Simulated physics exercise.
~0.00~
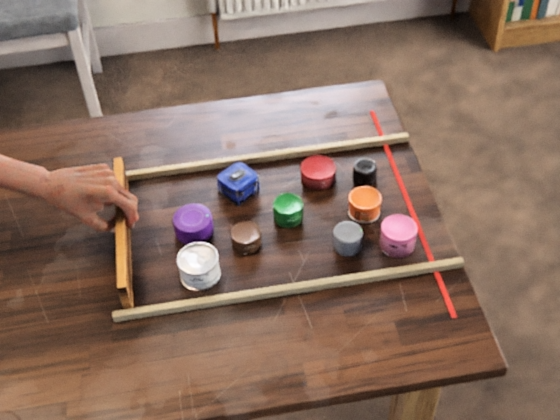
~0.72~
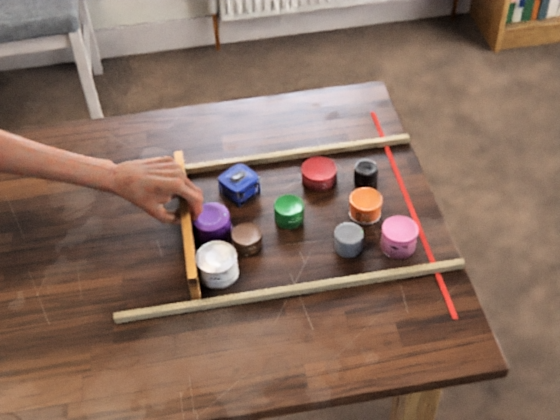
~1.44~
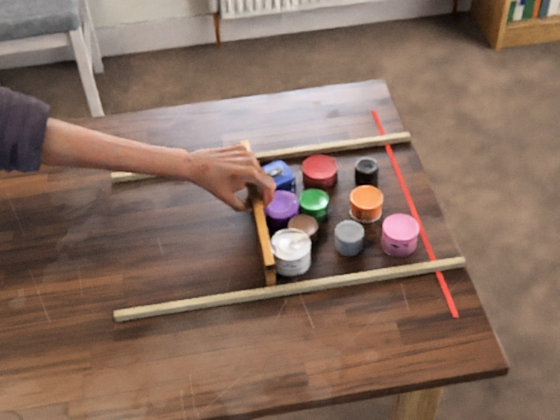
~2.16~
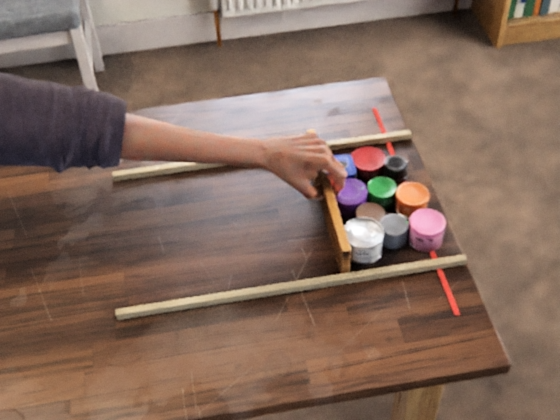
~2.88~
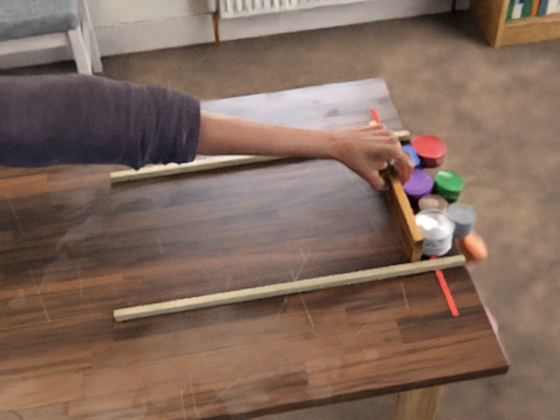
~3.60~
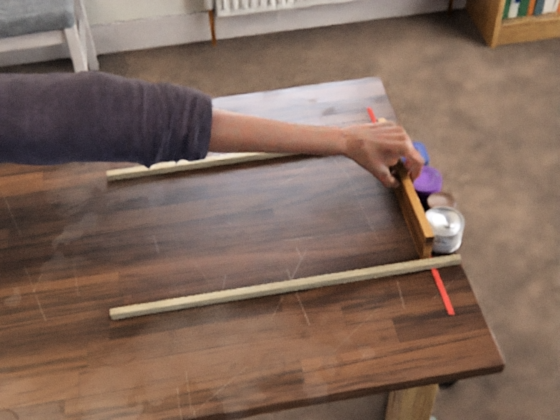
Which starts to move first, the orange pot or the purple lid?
The purple lid starts to move first, while the orange pot stays still until the board has pushed the group further right.
